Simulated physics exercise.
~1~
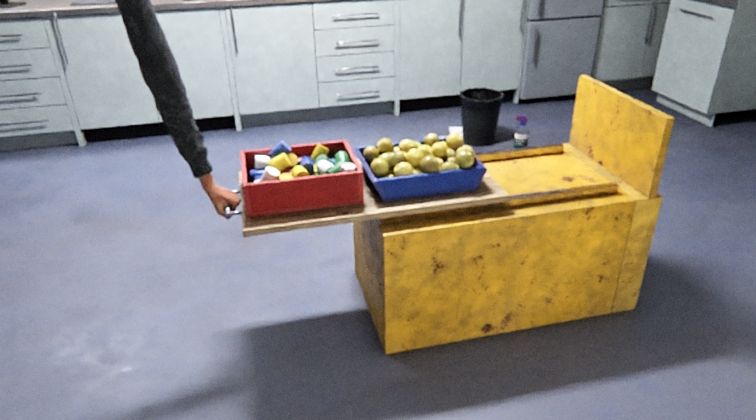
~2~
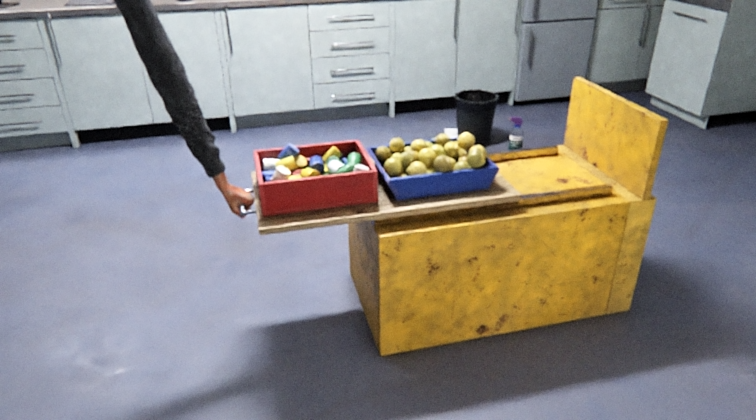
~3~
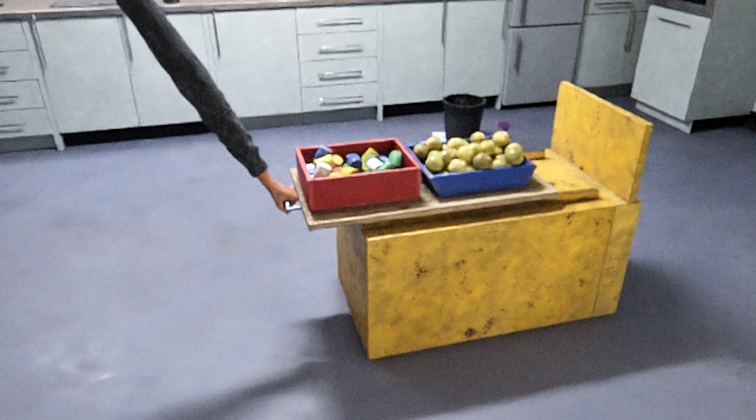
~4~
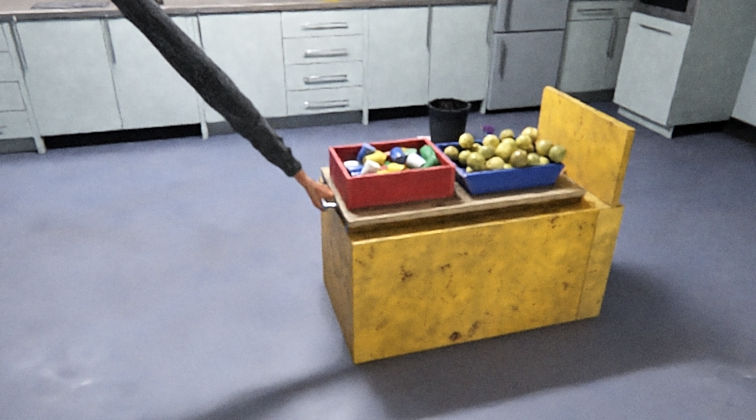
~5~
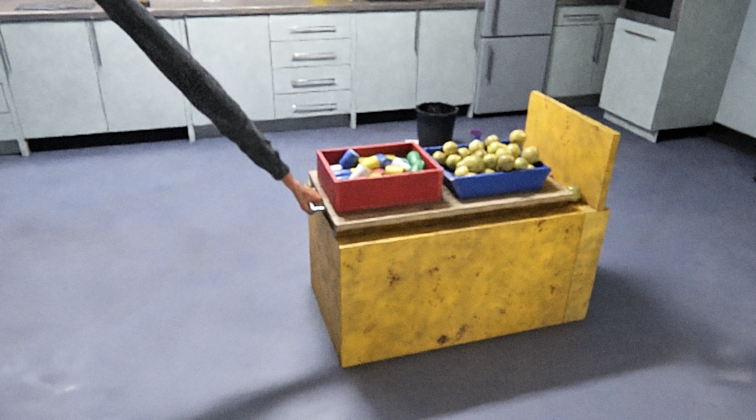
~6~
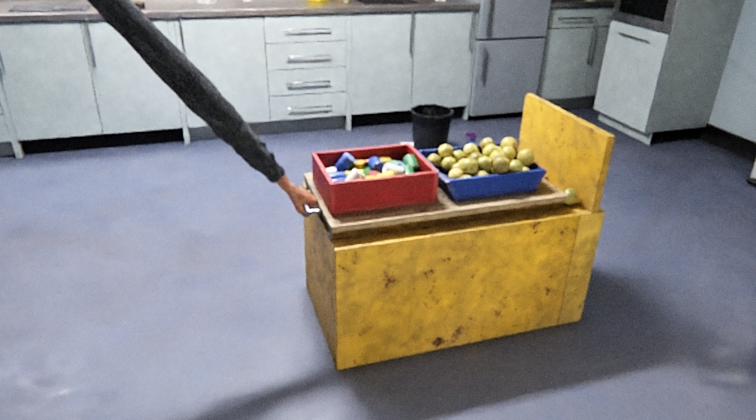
A wooden shelf carrying a red crate of small colourful jars and a blue crate of yellow apples was pushed right by a hand into a yellow unit until it stopped, and one apple ended up outside the blue crate, near the back panel.
